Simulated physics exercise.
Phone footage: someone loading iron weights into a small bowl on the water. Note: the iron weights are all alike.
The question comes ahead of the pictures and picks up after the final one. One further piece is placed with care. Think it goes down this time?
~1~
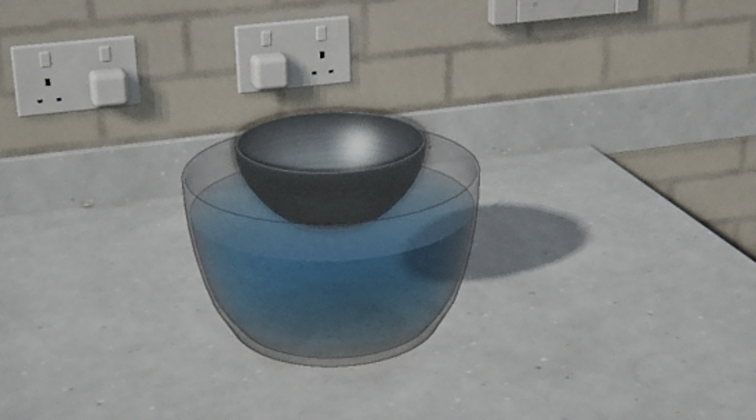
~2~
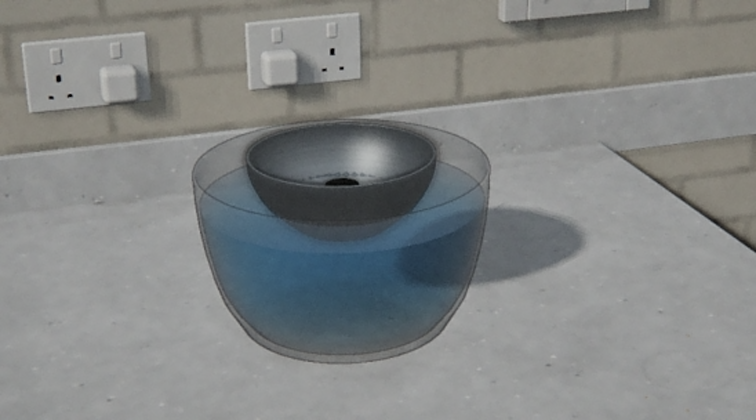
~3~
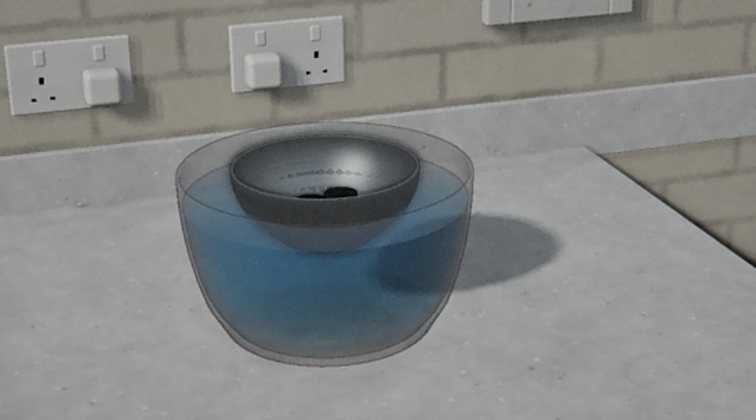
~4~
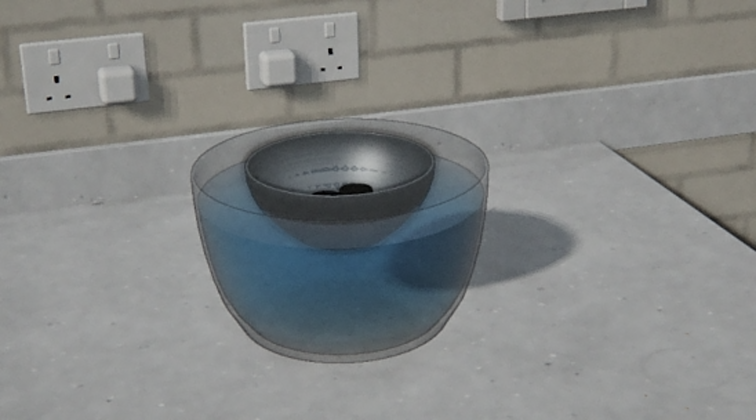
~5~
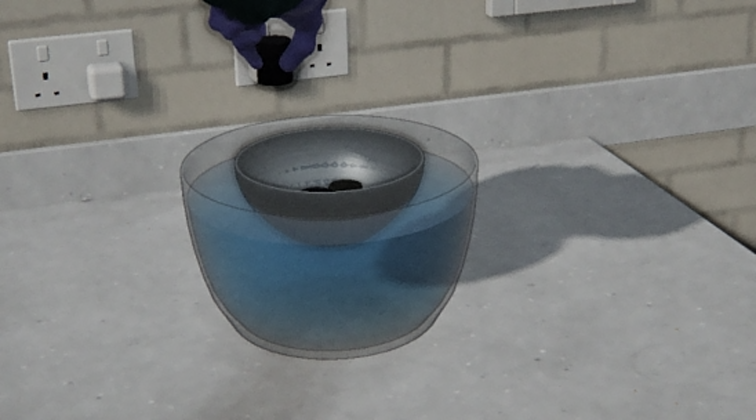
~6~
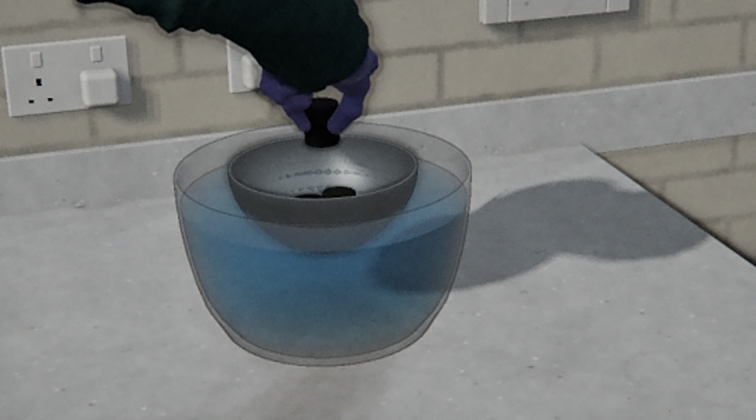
No - it survives.
Next, the iron weight is in and the small bowl dips.
After that, it steadies; about a fifth of its side above the surface.
Finally, the small bowl floats; about a fifth of its side above the surface.
